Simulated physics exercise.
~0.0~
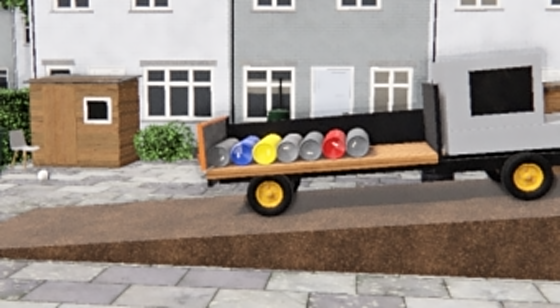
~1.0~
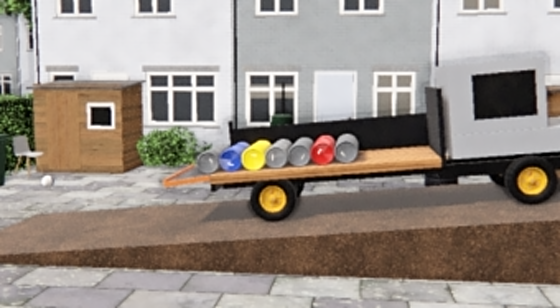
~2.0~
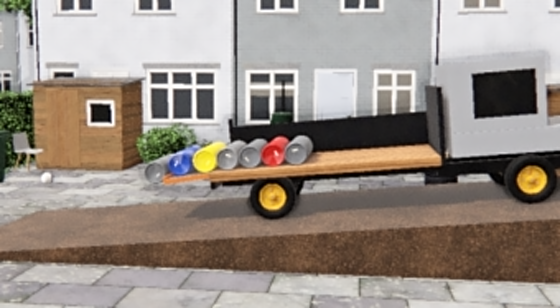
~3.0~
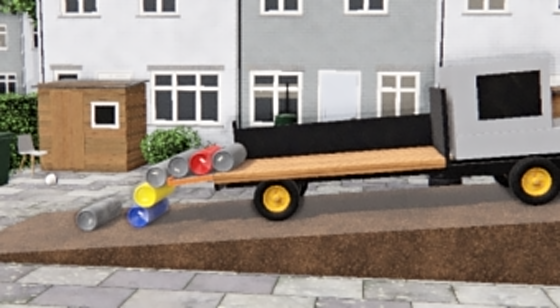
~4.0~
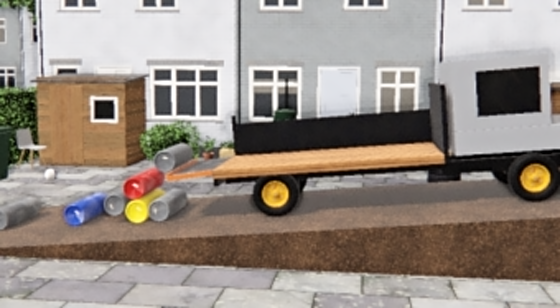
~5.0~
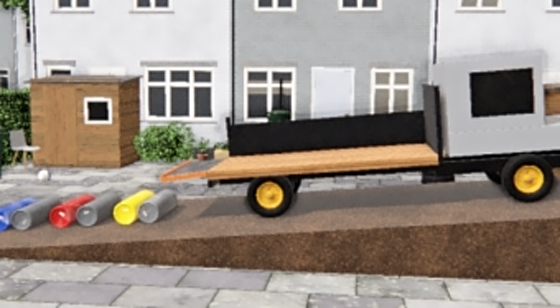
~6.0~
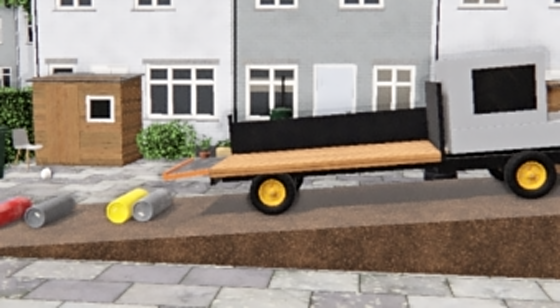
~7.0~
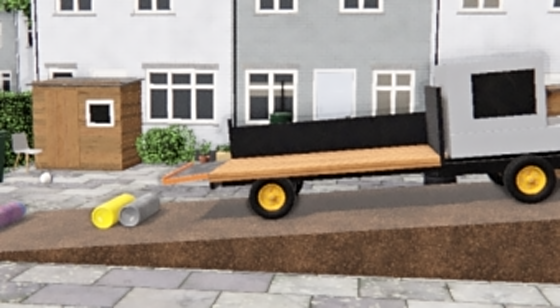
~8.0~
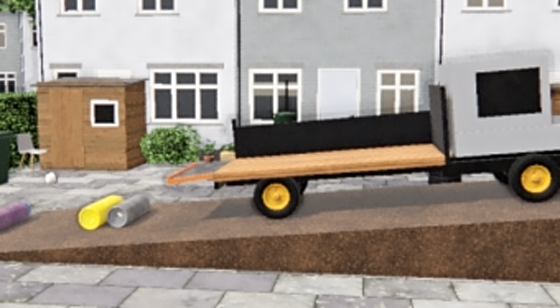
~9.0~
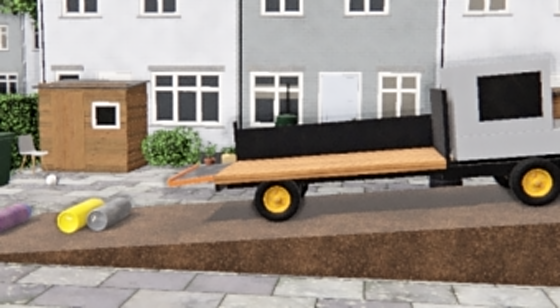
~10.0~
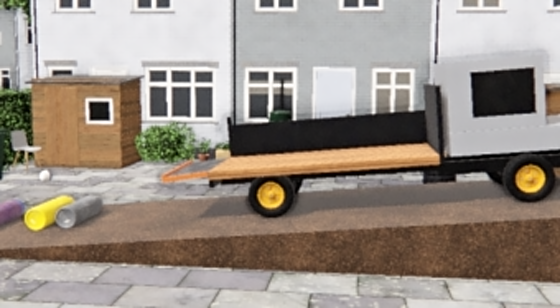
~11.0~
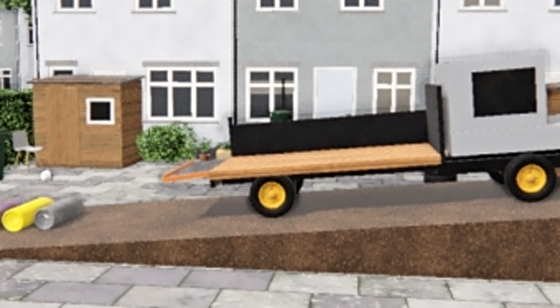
Sloping street beside terraced houses, a stationary pickup's tailgate dropping and seven gas cylinders rolling off leftward, yellow and grey trailing last.
